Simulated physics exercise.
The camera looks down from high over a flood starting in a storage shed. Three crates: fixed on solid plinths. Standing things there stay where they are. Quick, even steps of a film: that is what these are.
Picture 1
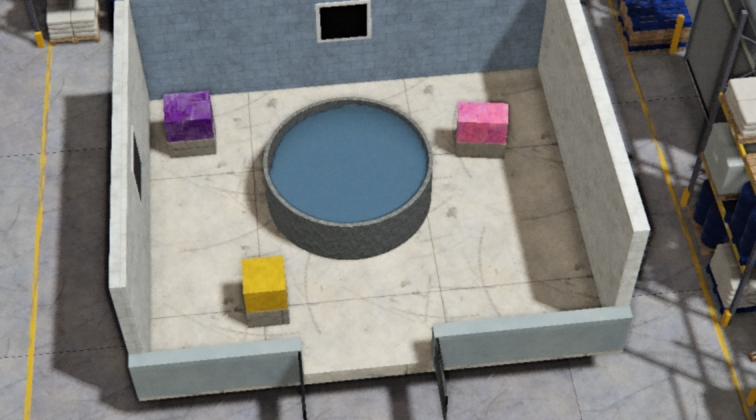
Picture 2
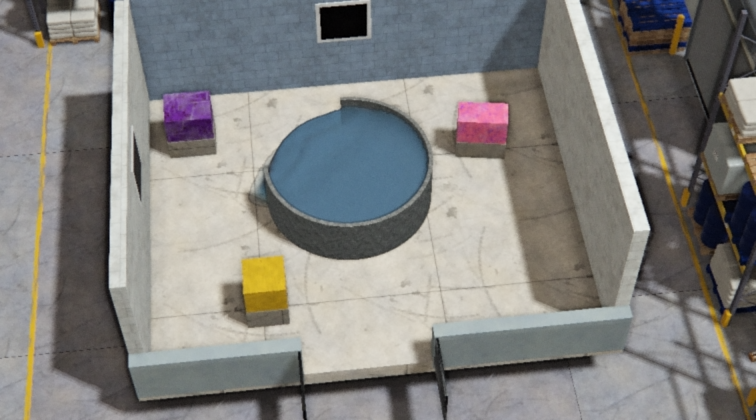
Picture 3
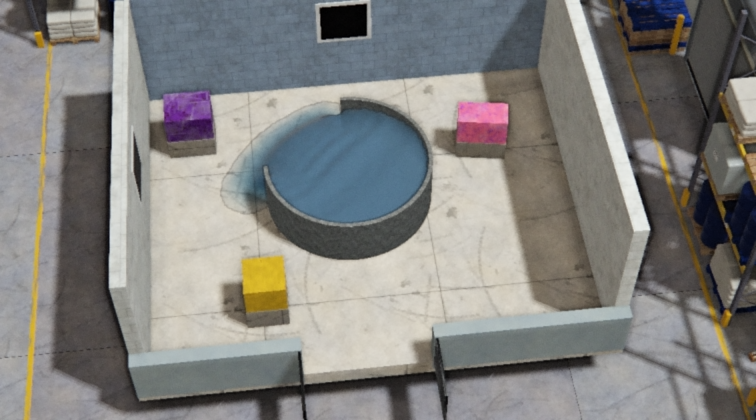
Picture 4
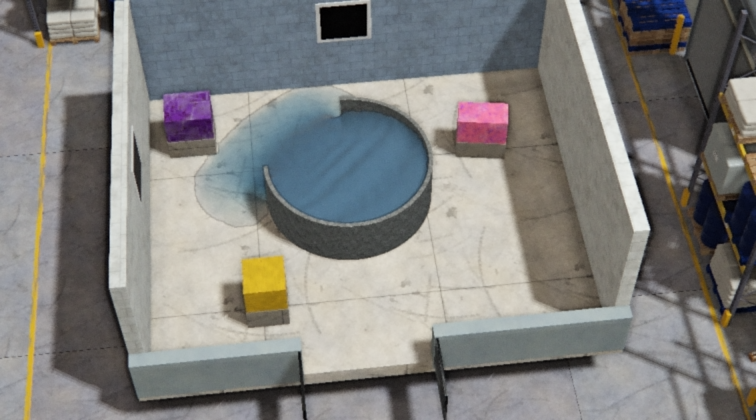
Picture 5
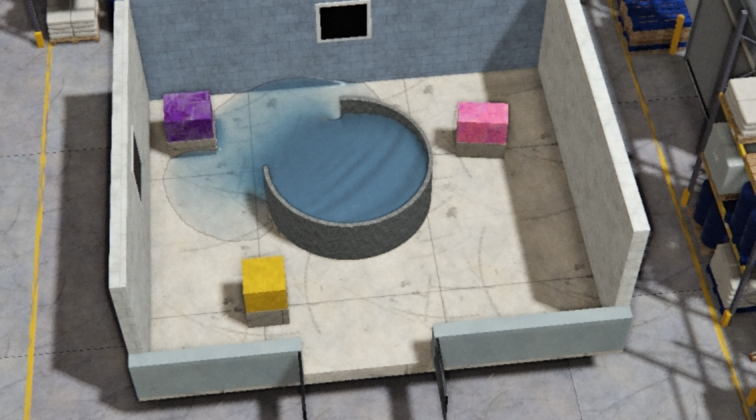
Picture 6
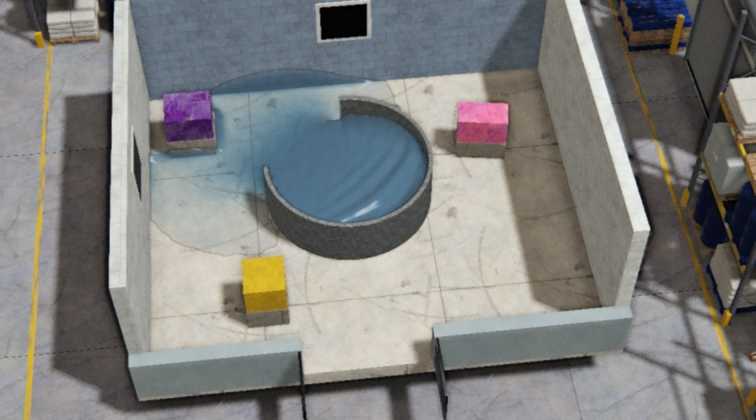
Water pours from a gap in the round tank's far left side and spreads around the purple crate.
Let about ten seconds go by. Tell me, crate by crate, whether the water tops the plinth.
Purple crate: Yes, it does. Pink crate: No, it does not. Yellow crate: No, it does not.
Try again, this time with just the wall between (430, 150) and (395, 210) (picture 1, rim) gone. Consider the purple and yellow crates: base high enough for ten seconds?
Purple: Not reached; yellow: Not reached.
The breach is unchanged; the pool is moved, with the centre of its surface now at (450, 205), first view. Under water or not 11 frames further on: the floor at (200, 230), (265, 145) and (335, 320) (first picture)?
As listed: Awash, awash, clear.
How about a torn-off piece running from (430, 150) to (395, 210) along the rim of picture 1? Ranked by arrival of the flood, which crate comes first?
That would be the pink-painted one.
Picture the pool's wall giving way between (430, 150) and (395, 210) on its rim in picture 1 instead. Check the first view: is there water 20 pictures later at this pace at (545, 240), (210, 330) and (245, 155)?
Order as asked: Swamped, untouched, untouched.
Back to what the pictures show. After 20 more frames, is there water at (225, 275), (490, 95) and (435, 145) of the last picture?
First spot swamped, second spot swamped, third spot swamped.
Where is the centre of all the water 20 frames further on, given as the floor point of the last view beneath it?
I'd point to (285, 179).
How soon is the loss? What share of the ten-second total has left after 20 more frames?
Around 0 percent.
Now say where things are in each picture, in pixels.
The first frame shows the round tank at (348, 162) is whole and still.
In the second frame, the front is at (259, 203), out from the gap on the round tank's far side.
In the third frame, the front is at (232, 205), out from the gap on the round tank's far side.
In the fourth frame, the front is at (209, 210), out from the gap on the round tank's far side.
In the fifth frame, water pours out on the round tank's far side and has run to (178, 208).
In the sixth frame, the front is at (151, 210), out from the gap on the round tank's far side.
A moment on, water covers 25 % of the floor; the purple crate water round its plinth, the pink crate not reached, the yellow crate not reached.
Next, water covers 40 % of the floor; the purple crate water round its plinth, the pink crate water round its plinth, the yellow crate water round its plinth.
Then, water covers 60 % of the floor; the purple crate water round its plinth, the pink crate water round its plinth, the yellow crate water round its plinth.
Later, water covers 100 % of the floor; the purple crate water round its plinth, the pink crate water round its plinth, the yellow crate water round its plinth.
In the end, water covers 100 % of the floor; the purple crate was topped, the pink crate stayed above the water, the yellow crate stayed above the water.
